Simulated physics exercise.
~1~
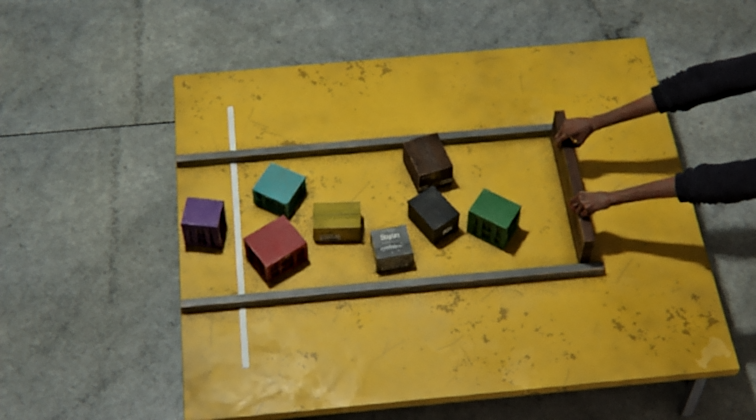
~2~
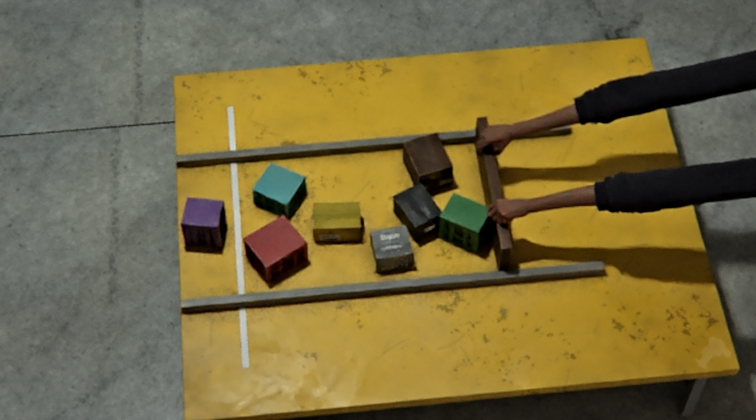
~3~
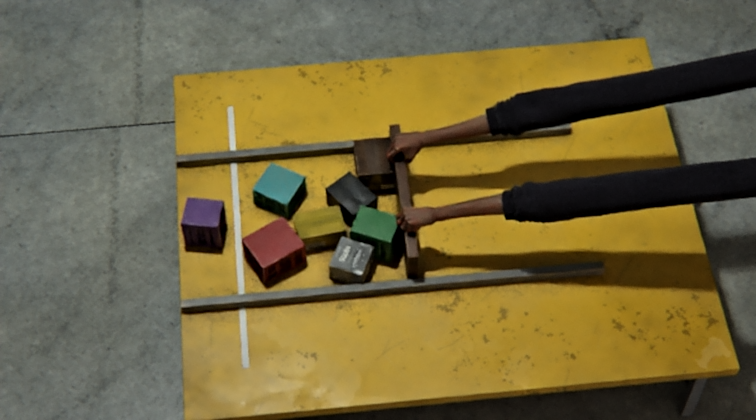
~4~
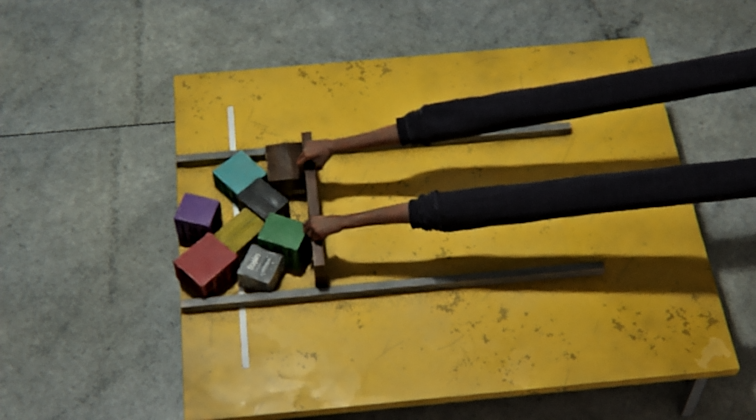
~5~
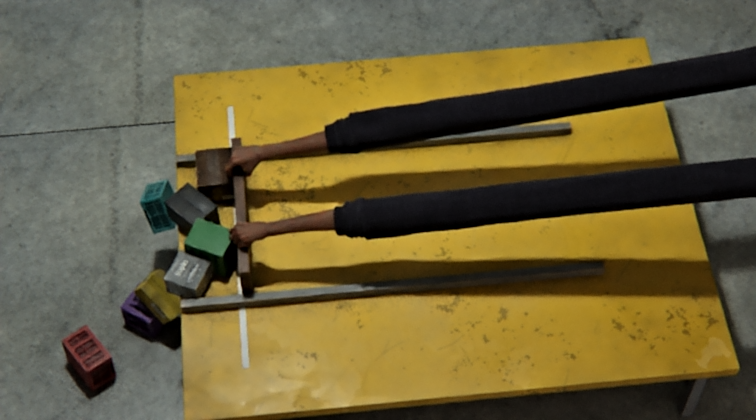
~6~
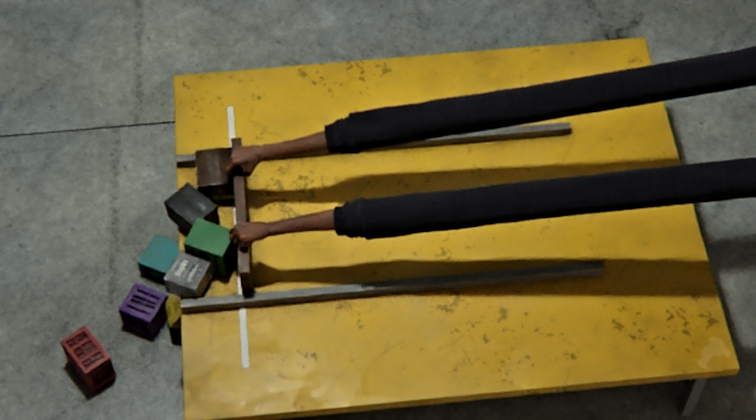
At the start, eight coloured boxes lie scattered between two rails on a yellow deck, while two hands hold an upright plank at the right. The arms push the plank left, and it meets the green crate, which shifts along with the black tote. The brown parcel and grey box are then swept along too, and the load bunches against the yellow, red, turquoise and purple boxes near the left edge. The plank stops at the white tape as boxes spill over the edge. Finally, the red, purple, turquoise and yellow ones are off the deck, while four remain beside the plank.
